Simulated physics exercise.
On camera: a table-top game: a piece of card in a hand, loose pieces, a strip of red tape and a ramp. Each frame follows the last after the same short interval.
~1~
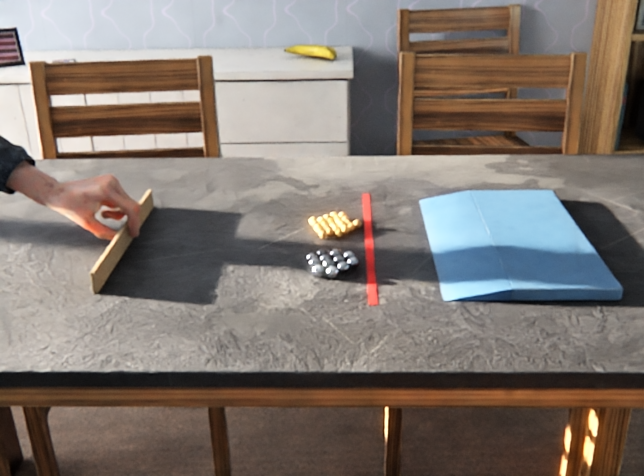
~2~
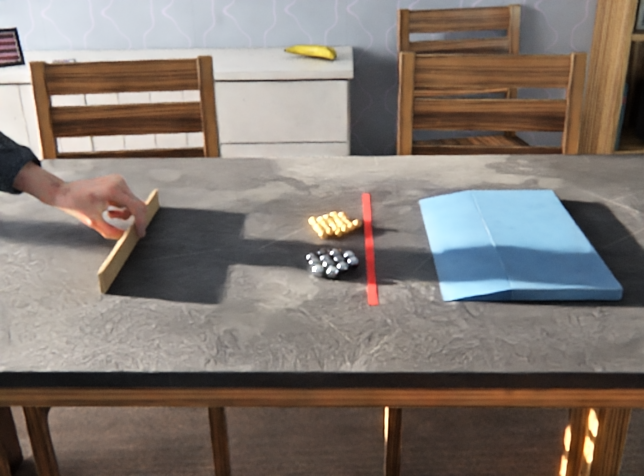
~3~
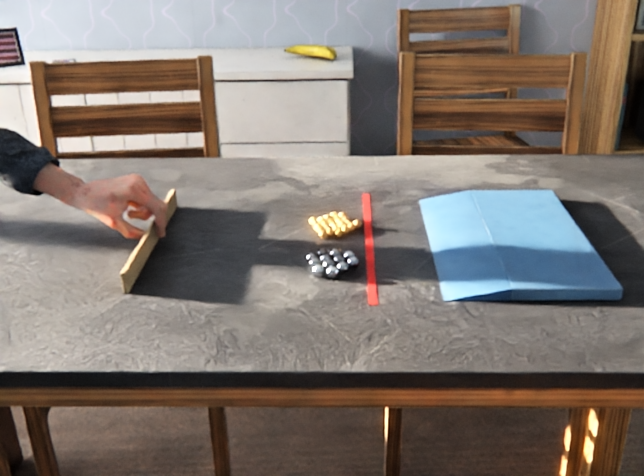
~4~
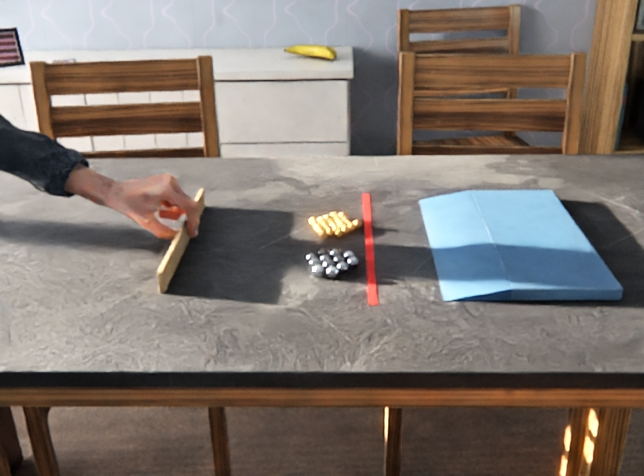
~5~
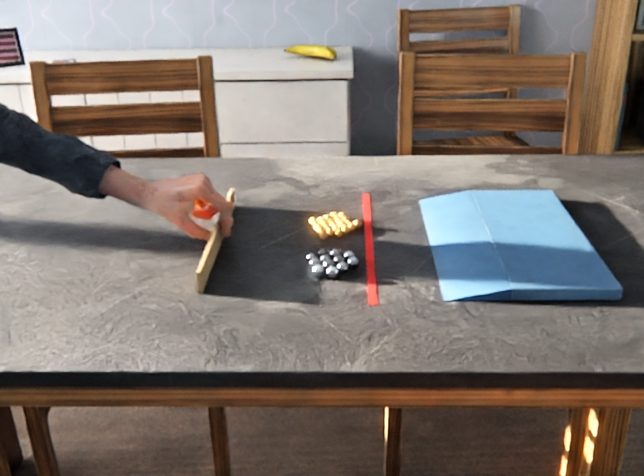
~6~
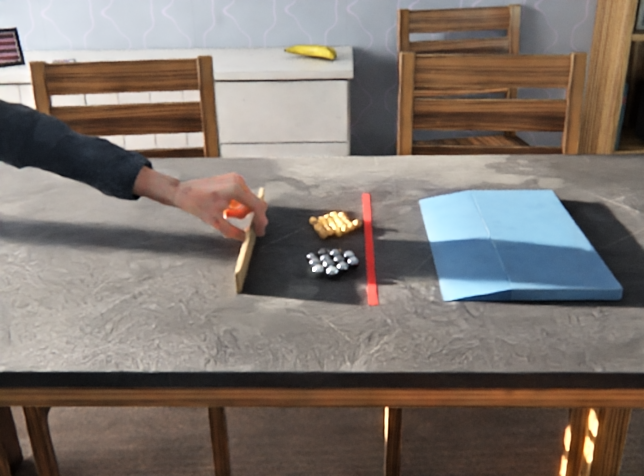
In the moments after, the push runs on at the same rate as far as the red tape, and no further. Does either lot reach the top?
For the nearer lot, it gets at least part up; for the farther lot, it gets at least part up.
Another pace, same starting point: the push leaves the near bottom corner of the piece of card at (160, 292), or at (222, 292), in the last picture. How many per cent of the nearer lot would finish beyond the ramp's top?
Lab note: Share near 10 per cent at the first pace and 100 per cent at the second.
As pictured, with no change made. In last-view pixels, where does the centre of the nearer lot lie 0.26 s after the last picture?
Centre, estimated: (420, 267).
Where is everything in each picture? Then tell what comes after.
The first frame shows piece of card (98, 275), at rest; red tape (366, 198); top of the ramp (509, 281); nearer lot (326, 260), a few steel balls; farther lot (333, 226), a few round wooden beads.
The second frame shows piece of card (106, 275); farther lot (333, 226).
The third frame shows piece of card (128, 275); nearer lot (326, 260).
The fourth frame shows piece of card (164, 275); farther lot (333, 226).
The fifth frame shows piece of card (202, 275); nearer lot (326, 260).
The sixth frame shows piece of card (240, 275); red tape (366, 198); top of the ramp (509, 281); nearer lot (326, 260); farther lot (333, 226).
Then, 0.12 s later than the last frame, piece of card still moving, near (321, 224); nearer lot every one short of the ramp; farther lot every one short of the ramp.
Then, 0.26 s later than the last frame, piece of card stopped at the red tape; nearer lot roughly a quarter on the ramp, the larger part short of the ramp; farther lot about a tenth on the ramp, the larger part short of the ramp.
Then, 0.54 s later than the last frame, piece of card stopped at the red tape; nearer lot every one past the top; farther lot roughly two thirds past the top, roughly a third on the ramp.
When it is over, piece of card stopped at the red tape; nearer lot every one past the top; farther lot almost all past the top, about a tenth short of the ramp.
